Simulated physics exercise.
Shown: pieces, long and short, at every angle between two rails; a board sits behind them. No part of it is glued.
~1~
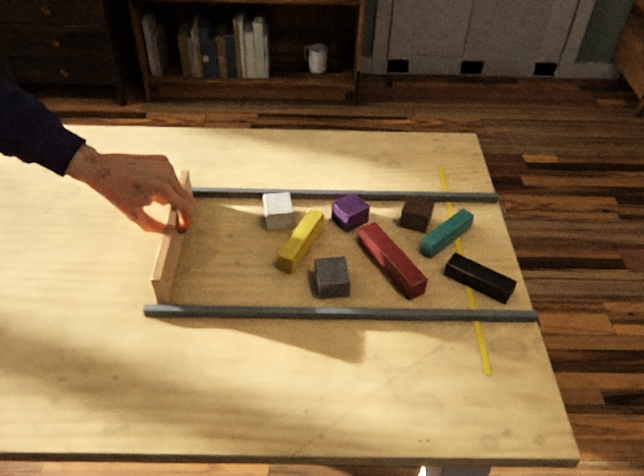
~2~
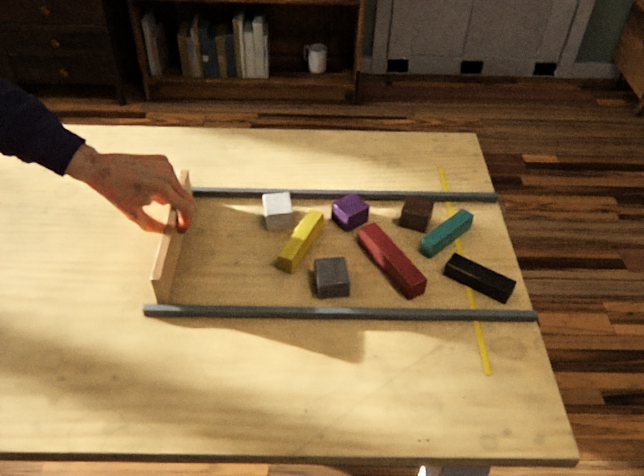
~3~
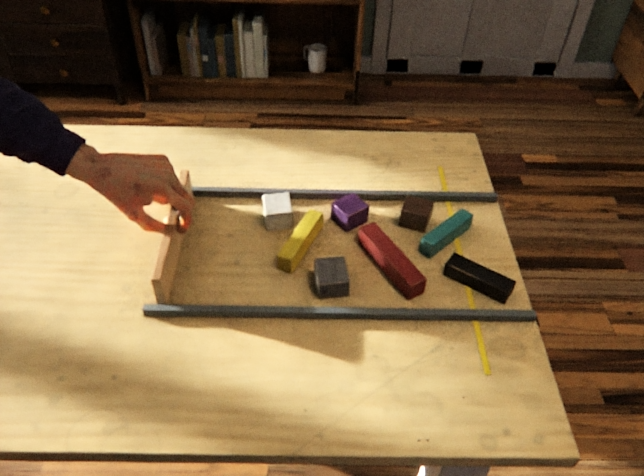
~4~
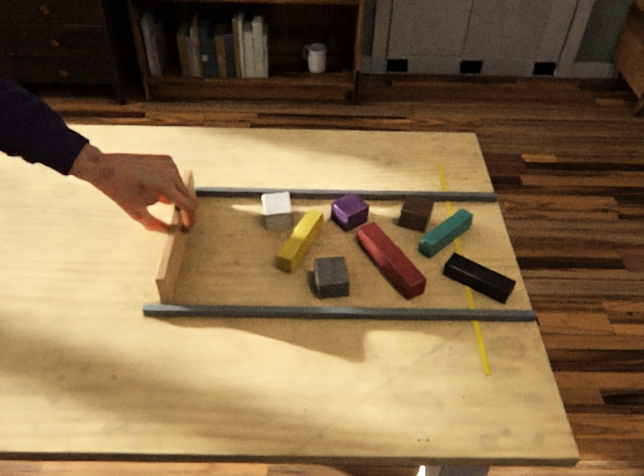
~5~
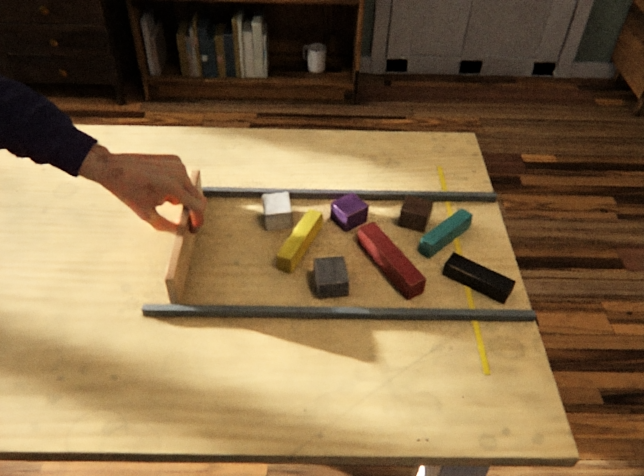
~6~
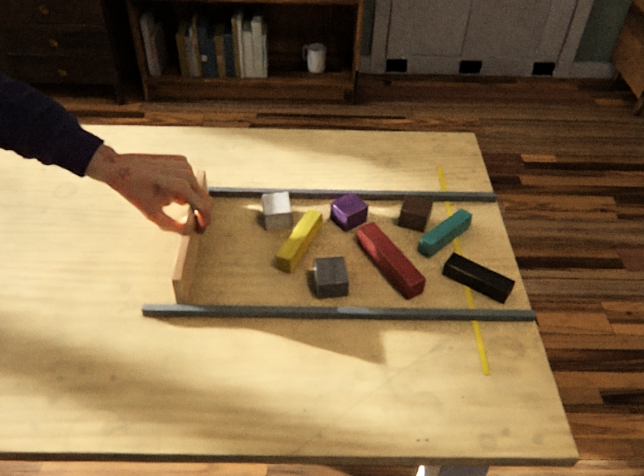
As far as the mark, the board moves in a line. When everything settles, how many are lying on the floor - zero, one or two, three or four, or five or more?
When it settles, three or four are on the floor.
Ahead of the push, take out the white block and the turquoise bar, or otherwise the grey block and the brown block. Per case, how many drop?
1 in the first try, 2 in the second.
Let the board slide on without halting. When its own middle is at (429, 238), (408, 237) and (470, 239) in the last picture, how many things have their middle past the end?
The numbers past the end are 0, 0 and 4.
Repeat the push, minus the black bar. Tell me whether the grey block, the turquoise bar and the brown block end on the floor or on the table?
So the grey block keeps its place, the turquoise bar goes down and the brown block goes down.
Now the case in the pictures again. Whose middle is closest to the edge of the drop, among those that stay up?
The one in question is the red bar.
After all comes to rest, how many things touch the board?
The answer is 3.
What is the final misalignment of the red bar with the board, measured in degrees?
It comes to around 5 degrees.
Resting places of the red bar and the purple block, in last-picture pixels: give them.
Red bar at (518, 268), purple block at (490, 207).
A little later, none off yet; black bar at rest near (478, 277); turquoise bar at rest near (446, 233); brown block at rest near (415, 214).
Next, none off yet; black bar at rest near (478, 277); turquoise bar shifted a little near (460, 233); brown block shifted about its own width near (442, 215).
When it is over, the number that fall off is three or four; down, brown block, turquoise bar and black bar.
